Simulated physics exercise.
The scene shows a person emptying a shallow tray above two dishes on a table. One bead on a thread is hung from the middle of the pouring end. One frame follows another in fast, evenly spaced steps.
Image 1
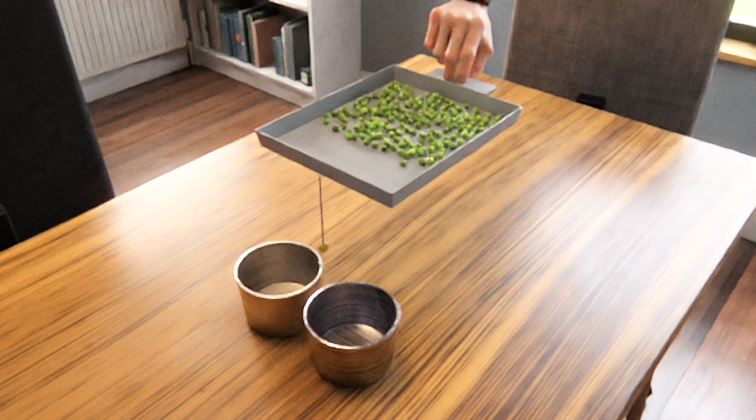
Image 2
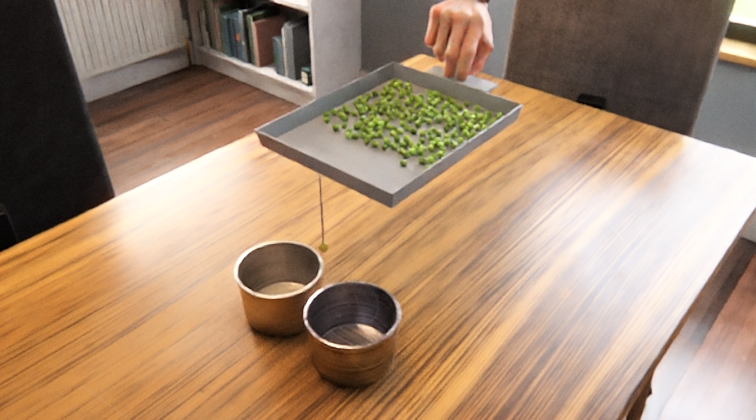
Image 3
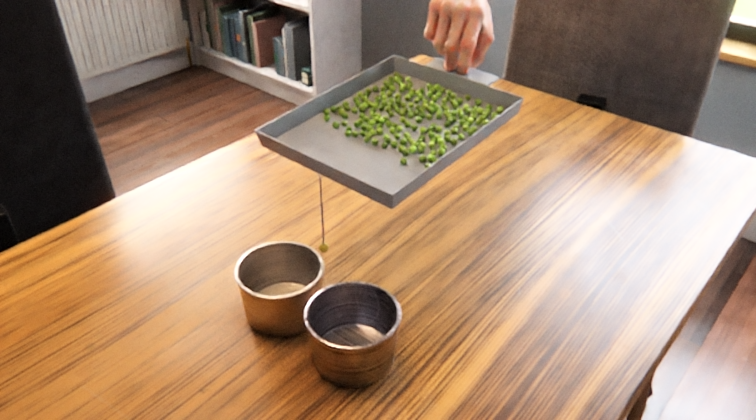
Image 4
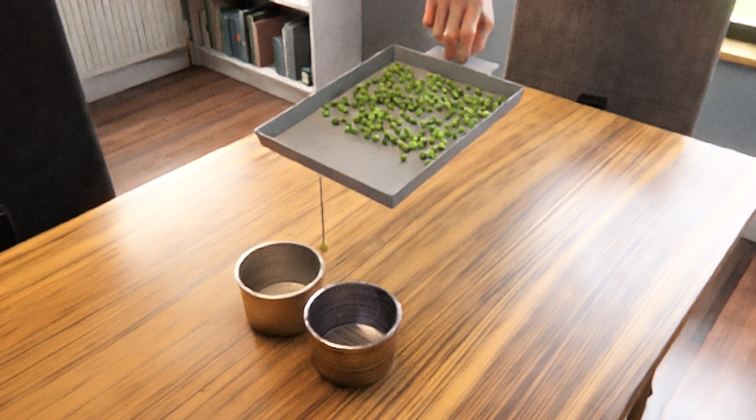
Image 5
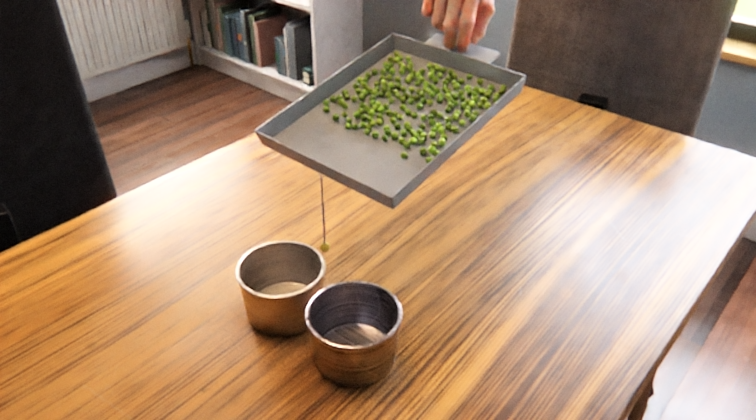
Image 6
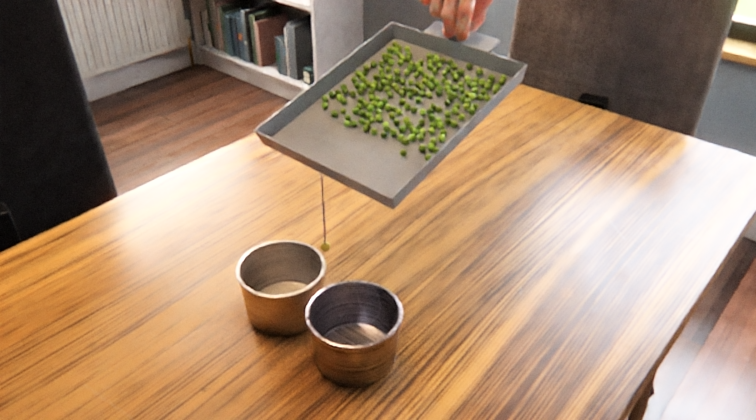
A hand raises the back of a shallow tray of green peas above two dishes.
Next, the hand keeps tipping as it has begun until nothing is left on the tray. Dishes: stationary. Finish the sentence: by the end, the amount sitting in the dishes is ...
... more than two thirds of what the tray held.
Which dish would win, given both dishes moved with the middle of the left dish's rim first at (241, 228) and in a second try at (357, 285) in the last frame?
At the first place right, at the second left.
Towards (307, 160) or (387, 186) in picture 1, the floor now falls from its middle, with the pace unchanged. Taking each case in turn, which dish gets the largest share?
Order of results: The left-placed dish, followed by the right-placed dish.
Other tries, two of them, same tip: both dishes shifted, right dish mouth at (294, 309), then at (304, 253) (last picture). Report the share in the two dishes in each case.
That makes 50 per cent, followed by 20 per cent.
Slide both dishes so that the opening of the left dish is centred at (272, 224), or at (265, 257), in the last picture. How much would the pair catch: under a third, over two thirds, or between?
First attempt: Under a third; second attempt: Over two thirds.
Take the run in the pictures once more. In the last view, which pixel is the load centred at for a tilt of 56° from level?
In the last view, the load is centred close to (339, 167).
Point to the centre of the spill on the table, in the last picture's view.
The centre sits close to (288, 350).
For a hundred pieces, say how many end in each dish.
Near 40 in a hundred for the left dish; near 40 for the right dish.
Soon after the last picture, tray tipped steeply; nearly all on the tray; a stray few in the right dish; a stray few in the left dish; a stray few in the air.
A little later, tray tipped right over; nearly all on the tray; a stray few in the right dish; a stray few in the left dish; a stray few outside both; a stray few in the air.
Later still, tray tipped past a quarter turn; about half in the right dish; about a third in the left dish; a small part outside both.
At rest, tray tipped past a quarter turn; about half in the right dish; about a third in the left dish; a small part outside both.
